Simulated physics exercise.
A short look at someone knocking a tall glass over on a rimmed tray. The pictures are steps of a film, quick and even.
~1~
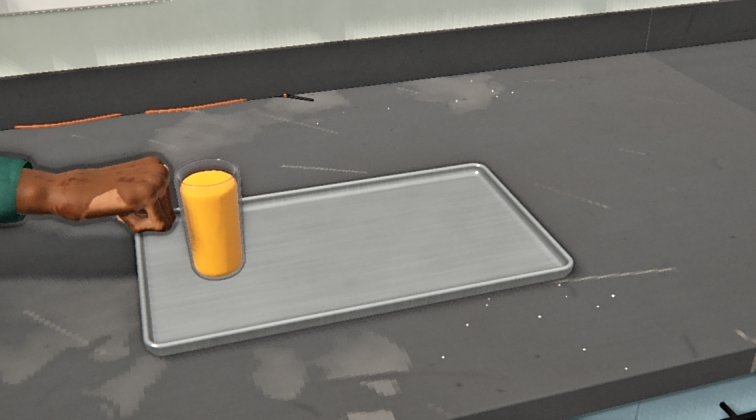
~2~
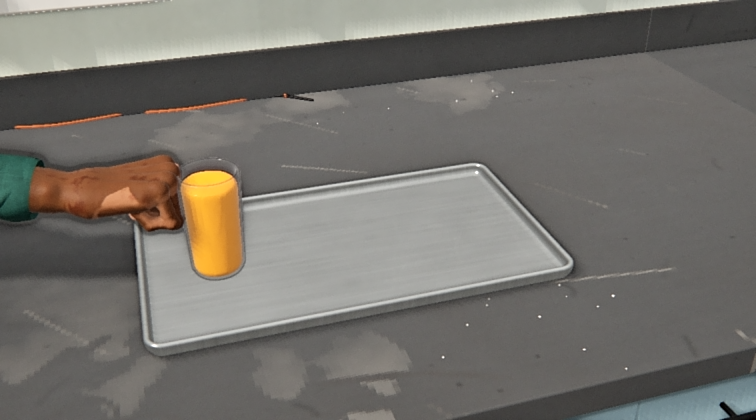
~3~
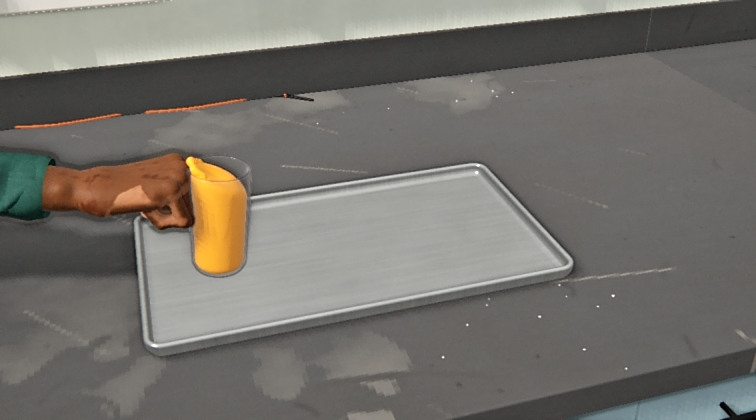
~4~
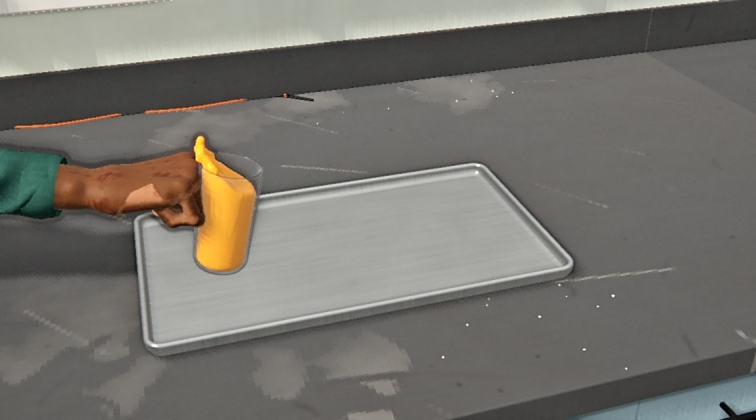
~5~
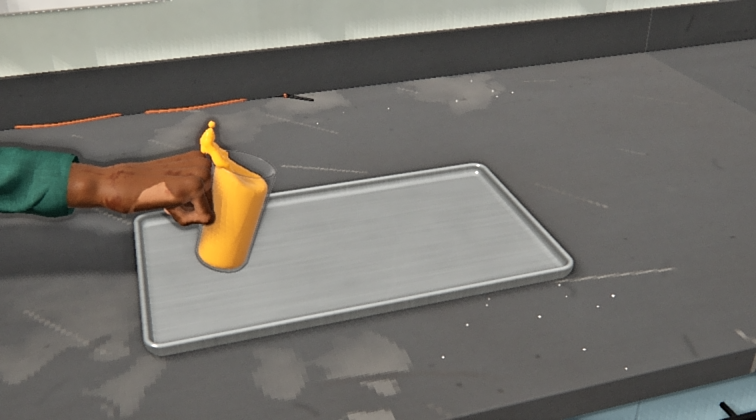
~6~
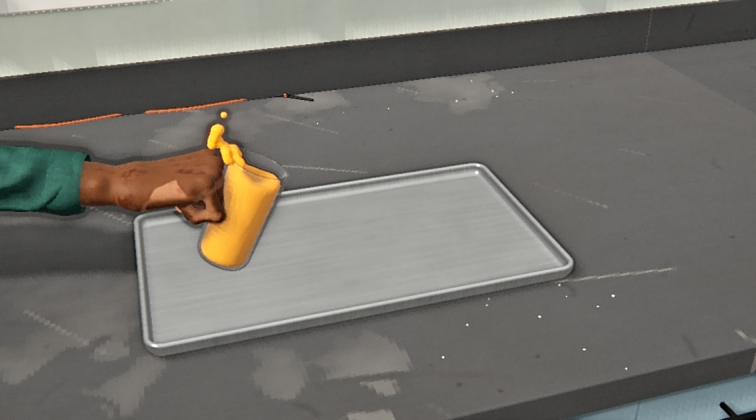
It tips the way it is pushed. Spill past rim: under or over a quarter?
Off the tray: More than a quarter.
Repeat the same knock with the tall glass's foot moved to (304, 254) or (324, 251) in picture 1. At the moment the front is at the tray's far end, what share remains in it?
Note: Case one near 60 in a hundred, case two near 60 in a hundred.
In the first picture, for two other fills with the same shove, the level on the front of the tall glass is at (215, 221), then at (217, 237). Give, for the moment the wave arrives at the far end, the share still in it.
First fill near 45 percent, second near 45 percent.
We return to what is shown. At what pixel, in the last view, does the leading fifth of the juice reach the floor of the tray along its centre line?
Landing point, centre line: Approx. (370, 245).
A moment on, the tall glass is falling and 91 per cent is in the glass, 0 on the tray and 9 above or beyond its rim.
Next, the tall glass lies on its side and 54 per cent is in the glass, 36 on the tray and 10 above or beyond its rim.
Then the tall glass lies on its side and 30 per cent is in the glass, 57 on the tray and 13 above or beyond its rim.
Later the tall glass lies on its side and 16 per cent is in the glass, 47 on the tray and 37 above or beyond its rim.
Finally, 66 per cent is held by tray and glass, 34 is off the tray.
